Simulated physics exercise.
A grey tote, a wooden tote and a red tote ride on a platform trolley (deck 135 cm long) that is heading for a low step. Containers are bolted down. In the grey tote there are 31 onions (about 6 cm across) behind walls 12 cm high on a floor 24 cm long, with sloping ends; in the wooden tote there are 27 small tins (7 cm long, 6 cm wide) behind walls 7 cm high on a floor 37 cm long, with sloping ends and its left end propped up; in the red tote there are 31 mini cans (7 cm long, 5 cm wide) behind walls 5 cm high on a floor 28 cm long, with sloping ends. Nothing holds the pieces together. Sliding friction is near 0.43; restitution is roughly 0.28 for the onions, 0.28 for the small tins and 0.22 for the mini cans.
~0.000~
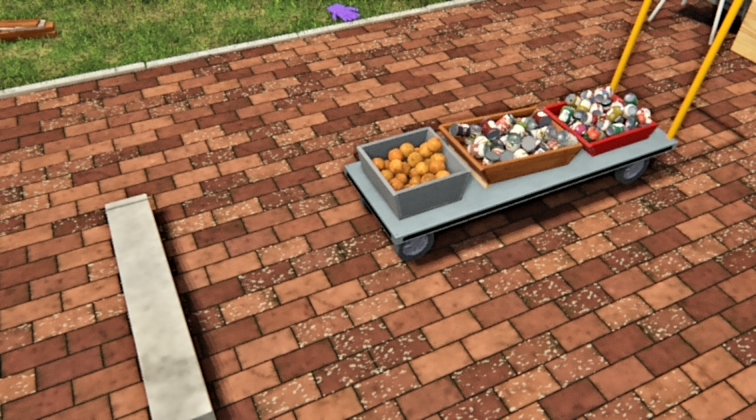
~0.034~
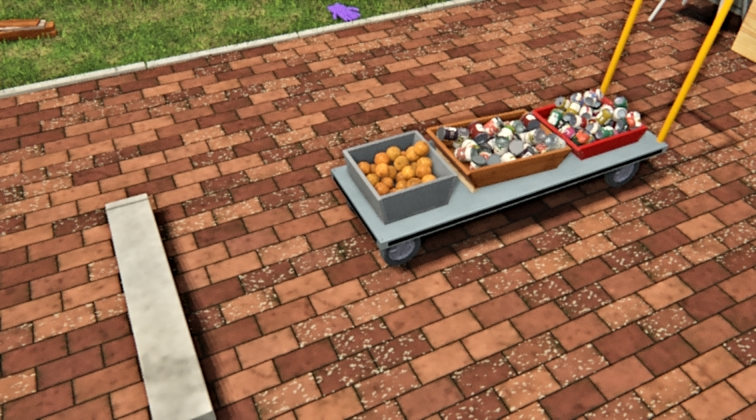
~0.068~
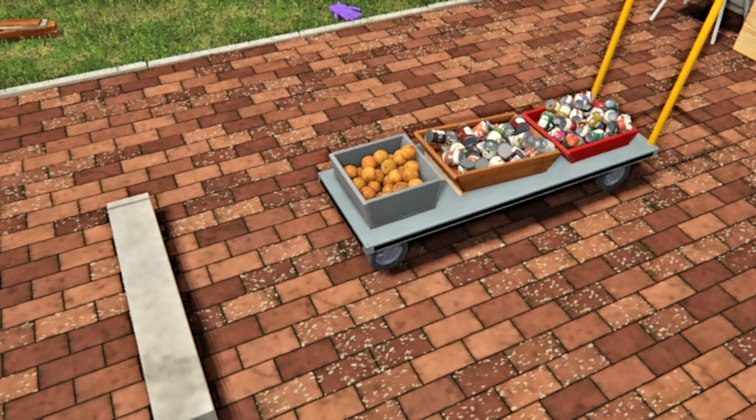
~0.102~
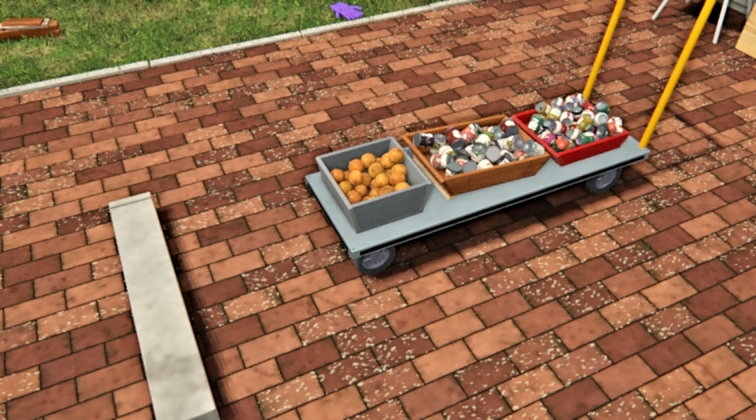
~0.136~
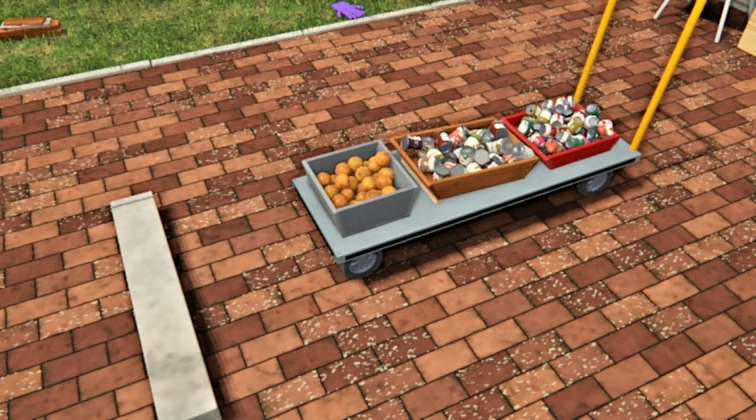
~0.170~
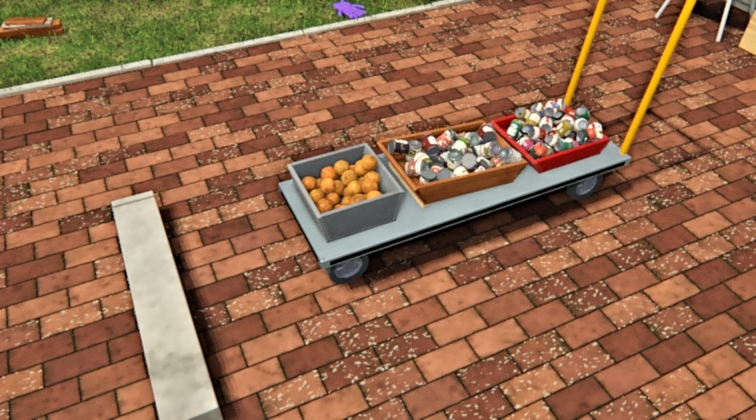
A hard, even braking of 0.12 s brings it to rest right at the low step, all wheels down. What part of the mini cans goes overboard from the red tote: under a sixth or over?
The red tote loses less than a sixth of its mini cans.
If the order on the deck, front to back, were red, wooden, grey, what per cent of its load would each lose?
Then grey tote 0, wooden tote 0, red tote 20 per cent.
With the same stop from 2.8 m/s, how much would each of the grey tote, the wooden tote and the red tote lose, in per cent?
In that case grey tote 0, wooden tote 20, red tote 40 per cent.
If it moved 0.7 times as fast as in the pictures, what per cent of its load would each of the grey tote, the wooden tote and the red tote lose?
In that case grey tote 0, wooden tote 0, red tote 0 per cent.
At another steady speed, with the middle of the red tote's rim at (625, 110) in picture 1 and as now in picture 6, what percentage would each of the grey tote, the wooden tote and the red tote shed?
In that case grey tote 0, wooden tote 10, red tote 40 per cent.
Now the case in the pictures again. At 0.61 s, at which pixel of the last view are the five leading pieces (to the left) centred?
Near (180, 239).
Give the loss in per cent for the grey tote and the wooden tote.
About: Grey tote 0, wooden tote 0 per cent.
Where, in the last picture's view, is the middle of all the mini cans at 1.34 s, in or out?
Near (441, 164).
After 0.39 s, it begins to slow.
After 0.49 s, the grey tote has all 31, the wooden tote has all 27 and the red tote has all 31.
After 0.61 s, the grey tote has all 31, the wooden tote has all 27 and the red tote has all 31.
After 0.84 s, the grey tote has all 31, the wooden tote has all 27 and the red tote is down by 1 of 31.
When it is over (at 1.34 s), the grey tote has all 31, the wooden tote has all 27 and the red tote is down by 1 of 31. Asked share, 1 of 31, 3 per cent.
